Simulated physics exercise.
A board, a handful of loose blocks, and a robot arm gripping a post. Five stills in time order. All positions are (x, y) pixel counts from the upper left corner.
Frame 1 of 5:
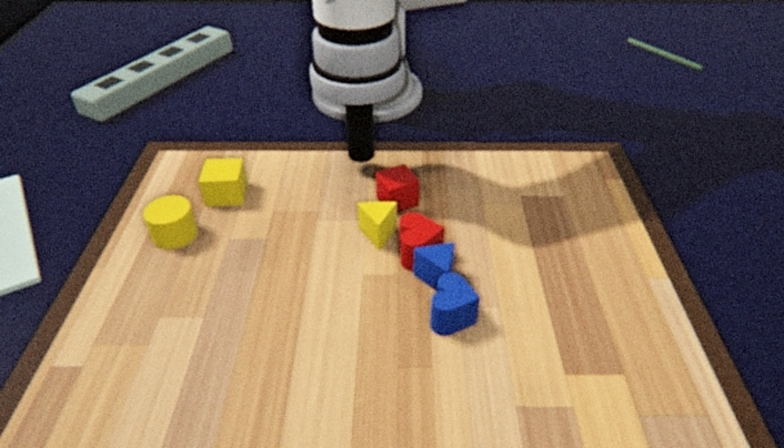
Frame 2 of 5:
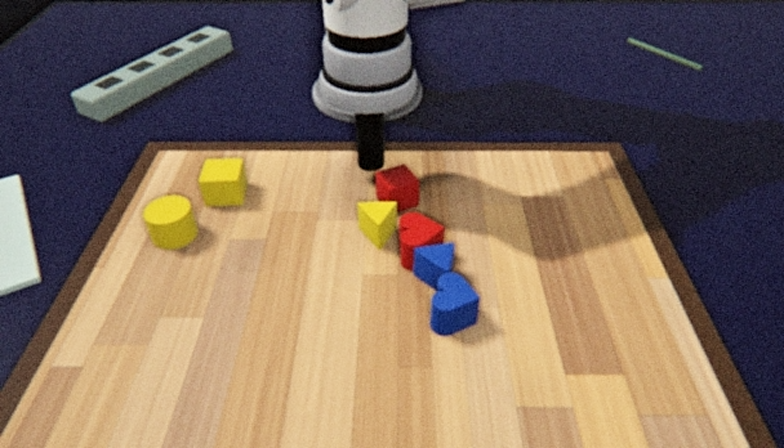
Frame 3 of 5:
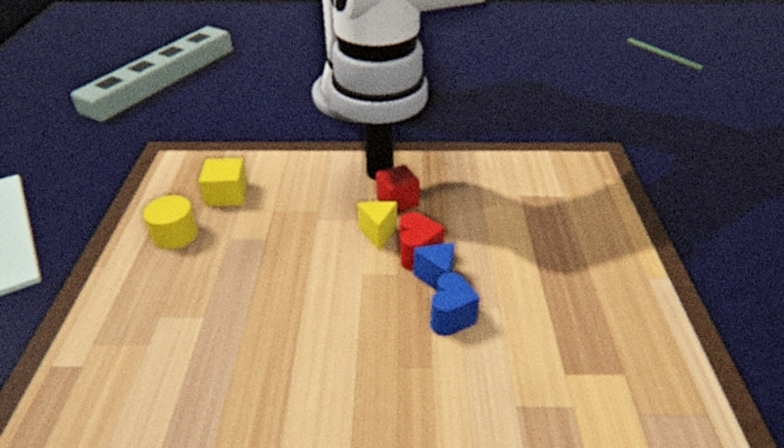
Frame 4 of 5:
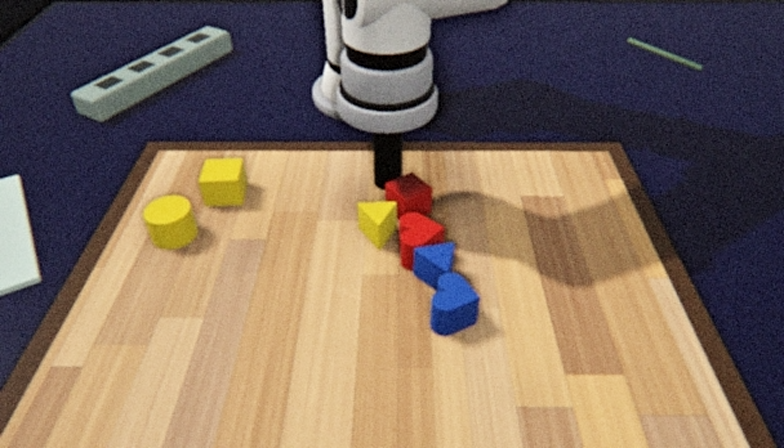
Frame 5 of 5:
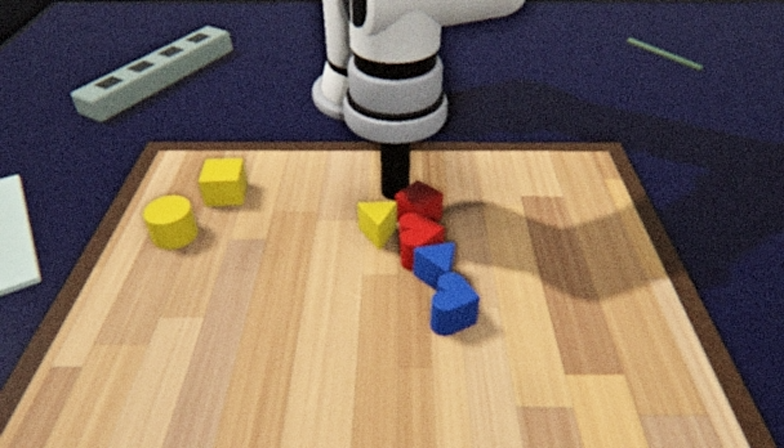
A robot arm moves its black post right and nudges a red block slightly.
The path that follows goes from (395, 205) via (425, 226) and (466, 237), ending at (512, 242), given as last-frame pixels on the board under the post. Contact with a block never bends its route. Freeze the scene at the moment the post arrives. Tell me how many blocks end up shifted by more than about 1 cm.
Going by the path, one of them shifts by more than about 1 cm.
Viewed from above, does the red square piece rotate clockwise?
Yes - that is the case.
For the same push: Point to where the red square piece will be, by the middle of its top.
My best guess is (509, 239).
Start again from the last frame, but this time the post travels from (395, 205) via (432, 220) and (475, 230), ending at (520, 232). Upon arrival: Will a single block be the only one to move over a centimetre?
Yes, it checks out.
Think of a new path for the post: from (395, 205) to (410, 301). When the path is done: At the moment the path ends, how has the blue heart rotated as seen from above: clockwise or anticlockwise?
It rotates clockwise.
The first path, step by step. One third of the way, post (427, 213); red square piece (455, 215).
Two thirds of the way, post (469, 224); red square piece (493, 231), turned 25° clockwise.
At the end, post (515, 228); red heart in place; red square piece (509, 239), turned 55° clockwise.
